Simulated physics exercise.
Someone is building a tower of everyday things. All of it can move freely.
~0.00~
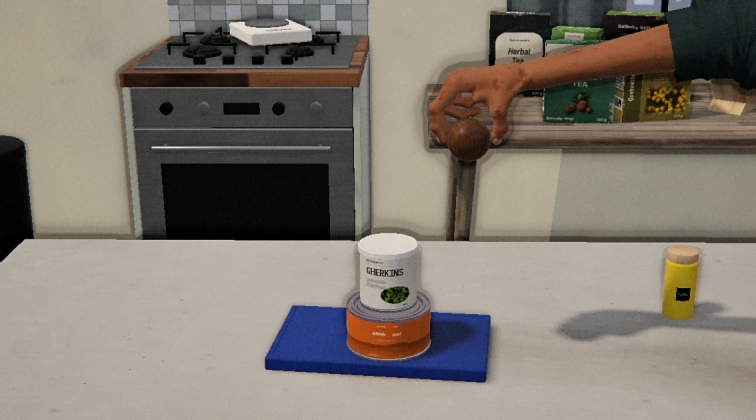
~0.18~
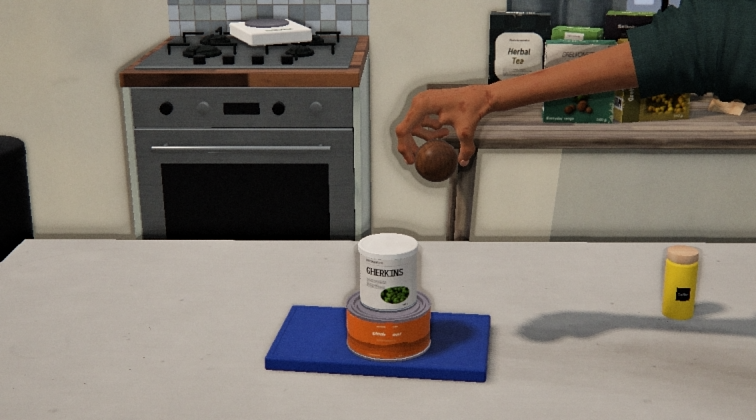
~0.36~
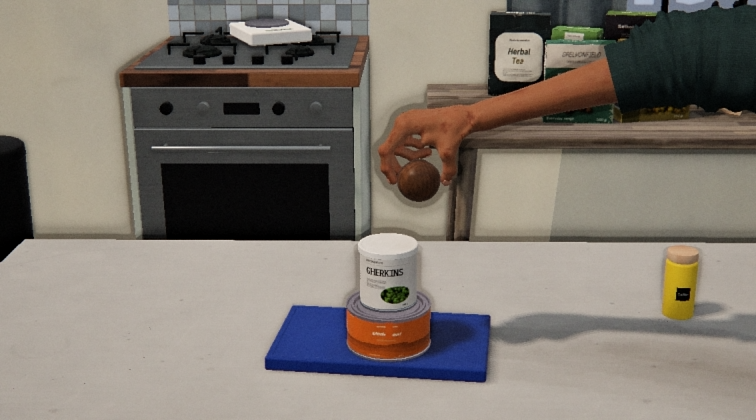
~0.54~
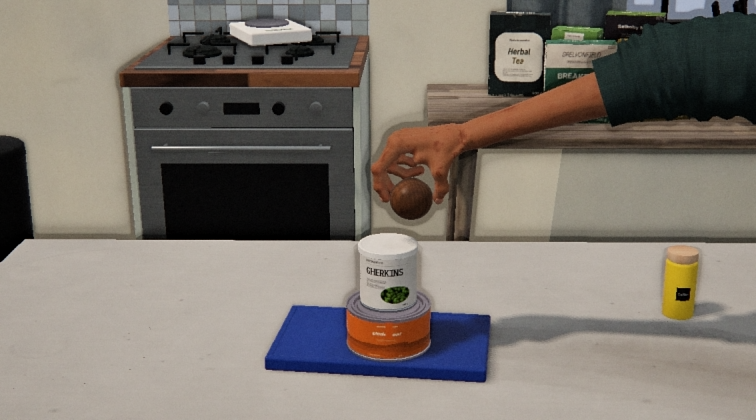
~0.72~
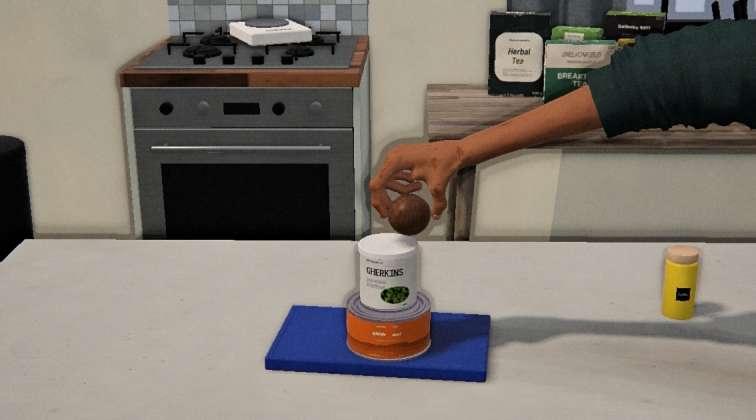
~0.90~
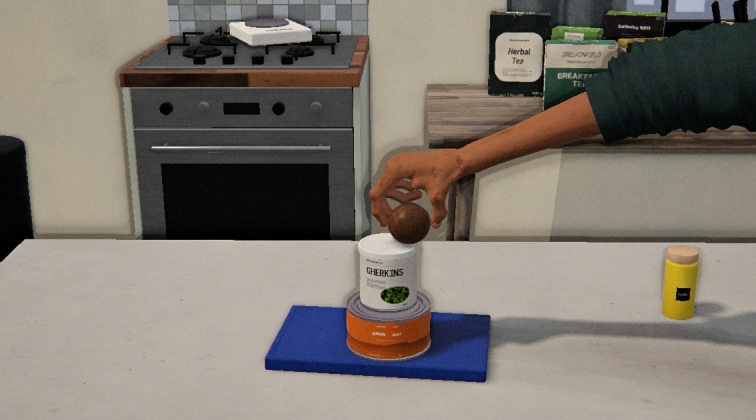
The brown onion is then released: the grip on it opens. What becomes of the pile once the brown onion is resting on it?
Honestly, the pile stays standing just fine.
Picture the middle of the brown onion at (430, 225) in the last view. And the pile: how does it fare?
The pile then goes over.
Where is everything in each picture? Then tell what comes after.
The first picture shows coming down; brown onion (469, 139); white pot (388, 272).
The second picture shows coming down; brown onion (436, 161); orange tub (389, 323).
The third picture shows coming down; brown onion (419, 180); white pot (388, 272).
The fourth picture shows coming down; brown onion (411, 199); orange tub (389, 323).
The fifth picture shows coming down; brown onion (409, 214); white pot (388, 272).
The sixth picture shows in place under the hand; brown onion (409, 223); orange tub (389, 323).
By 1.80 s, all is still.
By 3.00 s, brown onion resting near (410, 224).
When it is over (4.0 s), all 5 as before. End places, in pixels of the last picture, brown onion near (411, 224). The pile stays up.
